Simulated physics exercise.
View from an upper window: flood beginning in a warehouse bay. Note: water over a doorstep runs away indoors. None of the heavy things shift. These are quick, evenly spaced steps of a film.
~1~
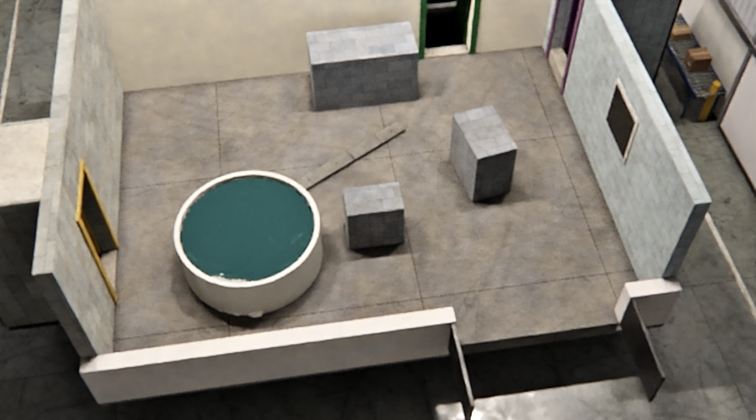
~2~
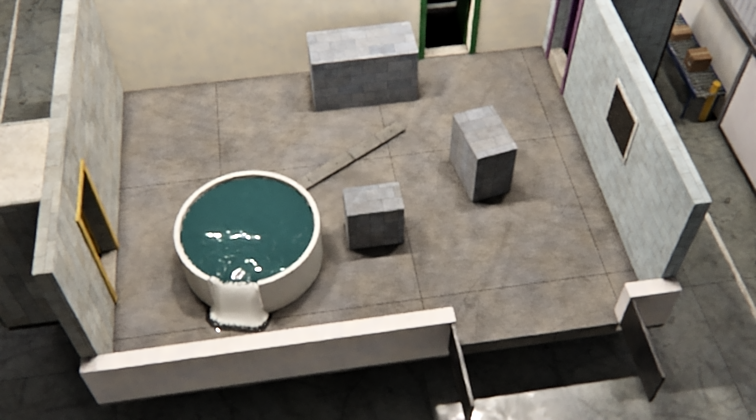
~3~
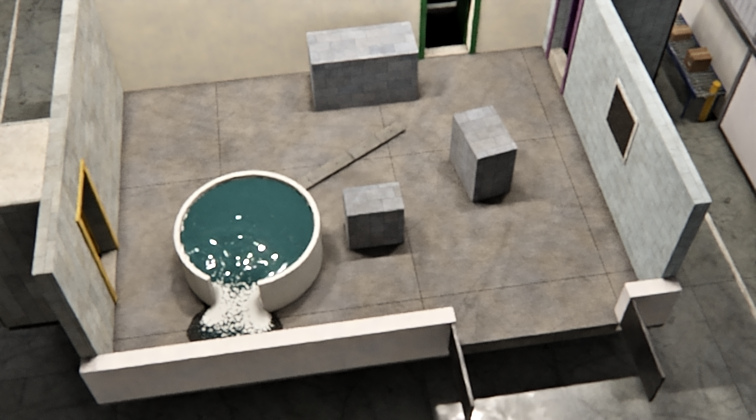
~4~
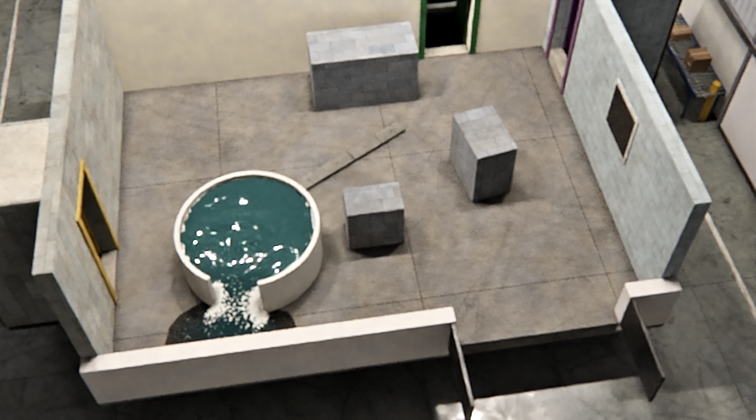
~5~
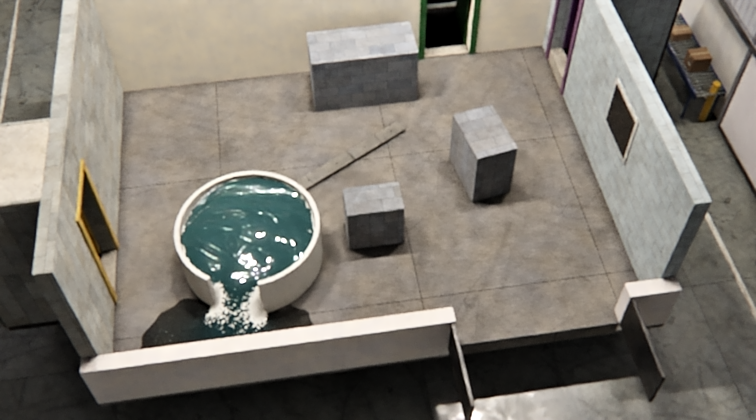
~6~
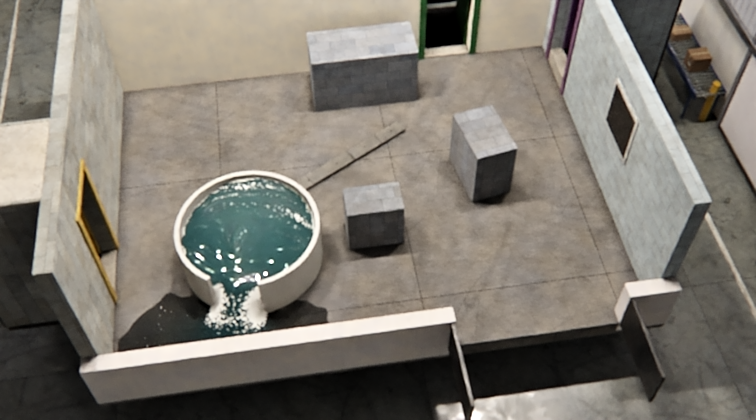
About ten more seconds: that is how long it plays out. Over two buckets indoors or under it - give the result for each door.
In the end the yellow door ends up above the line. The purple door ends up at or below the line. The green door ends up at or below the line.
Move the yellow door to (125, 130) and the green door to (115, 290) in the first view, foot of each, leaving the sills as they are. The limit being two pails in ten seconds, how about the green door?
The answer is that green door tops the limit.
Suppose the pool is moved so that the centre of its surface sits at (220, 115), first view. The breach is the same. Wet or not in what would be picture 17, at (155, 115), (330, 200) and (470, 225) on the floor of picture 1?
Bone-dry, bone-dry, bone-dry.
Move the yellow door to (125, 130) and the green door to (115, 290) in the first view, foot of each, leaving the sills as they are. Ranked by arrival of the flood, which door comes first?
Note: The green door comes first.
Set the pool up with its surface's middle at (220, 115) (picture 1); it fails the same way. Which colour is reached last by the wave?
That is the green one.
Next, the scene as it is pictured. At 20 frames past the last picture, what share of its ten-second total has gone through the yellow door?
Approximately 40 in a hundred, I reckon.
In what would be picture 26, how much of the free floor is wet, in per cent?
Close to 55 percent, by my reckoning.
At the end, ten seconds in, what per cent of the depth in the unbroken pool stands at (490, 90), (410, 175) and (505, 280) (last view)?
Estimated readings in sequence: 6, 2, 4 percent.
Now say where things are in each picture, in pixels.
The first picture shows still water in the round tank at (248, 229).
In the second picture, the front is at (261, 327), out from the gap at (238, 303).
In the third picture, water pours out at (238, 303) and has run to a hidden place.
In the fourth picture, the front is at a hidden place, out from the gap at (238, 304).
In the fifth picture, the front is at a hidden place, out from the gap at (238, 303).
In the sixth picture, the front is at a hidden place, out from the gap at (238, 303).
A moment on, water covers 10 % of the floor; the yellow door wet at the sill, nothing in, the purple door not reached, the green door not reached.
Next, water covers 30 % of the floor; the yellow door wet at the sill, nothing in, the purple door not reached, the green door not reached.
Then, water covers 55 % of the floor; the yellow door under two buckets in, the purple door not reached, the green door not reached.
Later, water covers 70 % of the floor; the yellow door over two buckets in, the purple door wet at the sill, nothing in, the green door not reached.
In the end, water covers 90 % of the floor; the yellow door over two buckets in, the purple door wet at the sill, nothing in, the green door wet at the sill, nothing in.
